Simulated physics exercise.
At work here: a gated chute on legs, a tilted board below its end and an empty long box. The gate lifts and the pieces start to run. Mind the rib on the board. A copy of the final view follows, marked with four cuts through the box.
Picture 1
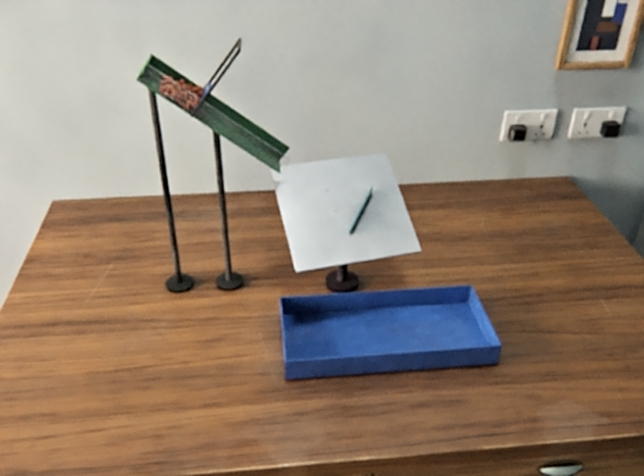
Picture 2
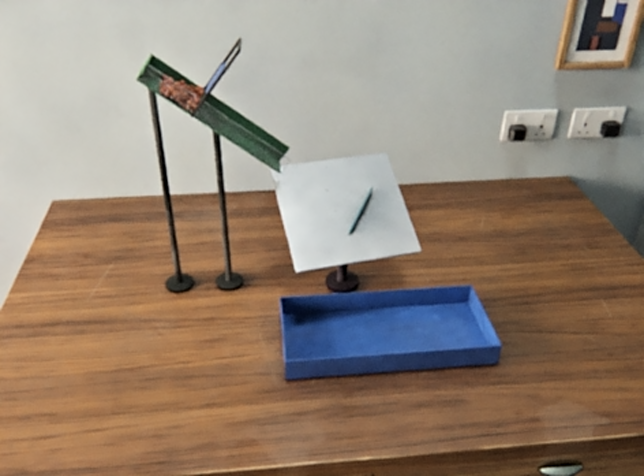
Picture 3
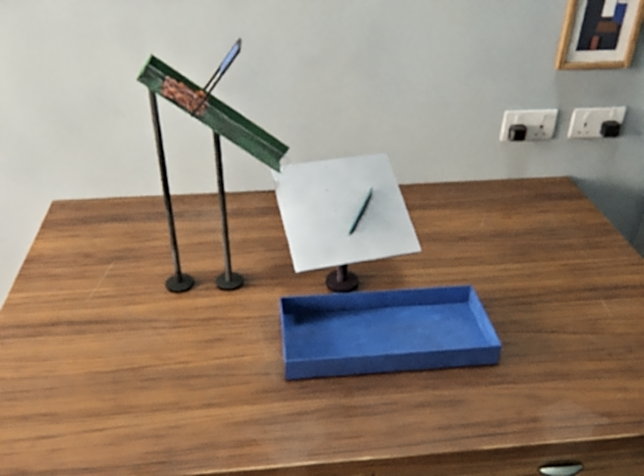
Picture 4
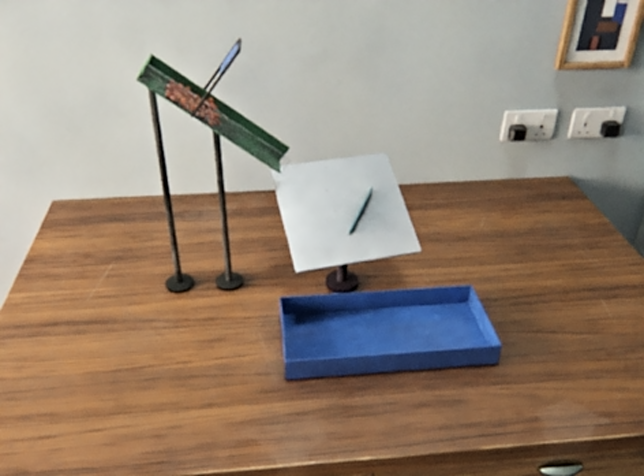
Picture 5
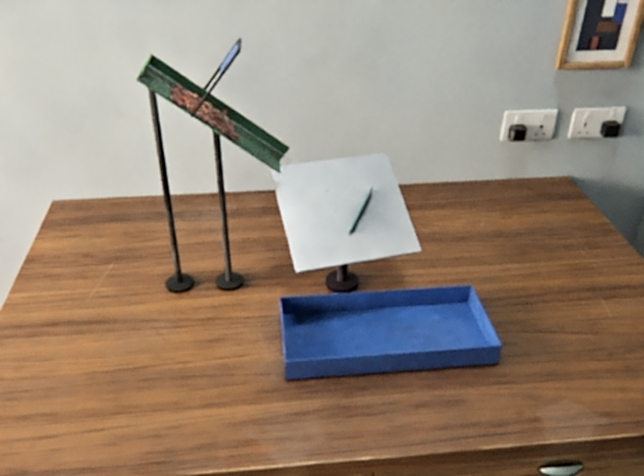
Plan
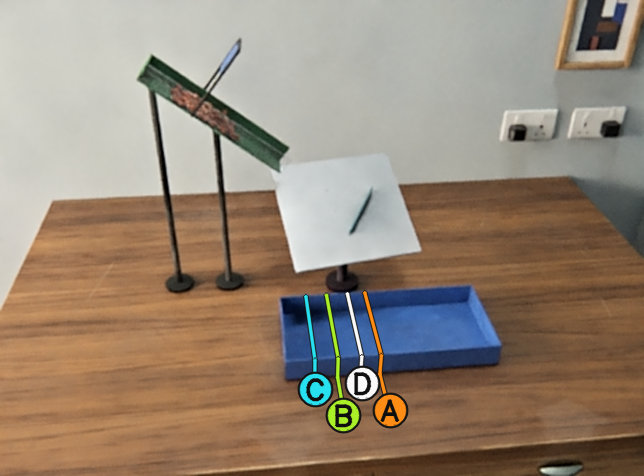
Small reddish-brown pieces slide partway down a sloping green chute after its gate lifts slightly.
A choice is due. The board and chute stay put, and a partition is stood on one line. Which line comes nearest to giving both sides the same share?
Take D.
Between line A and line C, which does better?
That is line A.
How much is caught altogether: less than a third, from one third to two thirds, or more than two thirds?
More than two thirds.
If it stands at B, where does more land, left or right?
Right.
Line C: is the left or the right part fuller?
The right side.
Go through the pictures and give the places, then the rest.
The first frame shows load behind the gate near (184, 92), clay pellets; lip of the chute near (280, 167), sloping fairly steeply.
The second frame shows middle of the board near (344, 208), tilted fairly steeply; middle of its low edge near (361, 261); of its high edge near (329, 160).
The third frame shows front corners of the box near (286, 361) and (501, 345), empty; front of the load near (204, 108).
The fourth frame shows middle of the load near (194, 102); its front near (218, 123), close to a quarter of the way to the lip; rib from (372, 187) to (351, 229).
The fifth frame shows middle of the load near (204, 109); its front near (237, 138), close to half of the way to the lip.
On the marked copy, line A crosses the front rim at (381, 354); line B crosses the front rim at (338, 357); line C crosses the front rim at (314, 359); line D crosses the front rim at (361, 355).
For line A, of what is caught, the bulk on the left of the divider, a small share on the right.
For line B, of what is caught, a small share on the left of the divider, all but a few on the right.
For line C, of what is caught, none at all on the left of the divider, the whole lot on the right.
For line D, of what is caught, close to two thirds on the left of the divider, close to a third on the right.
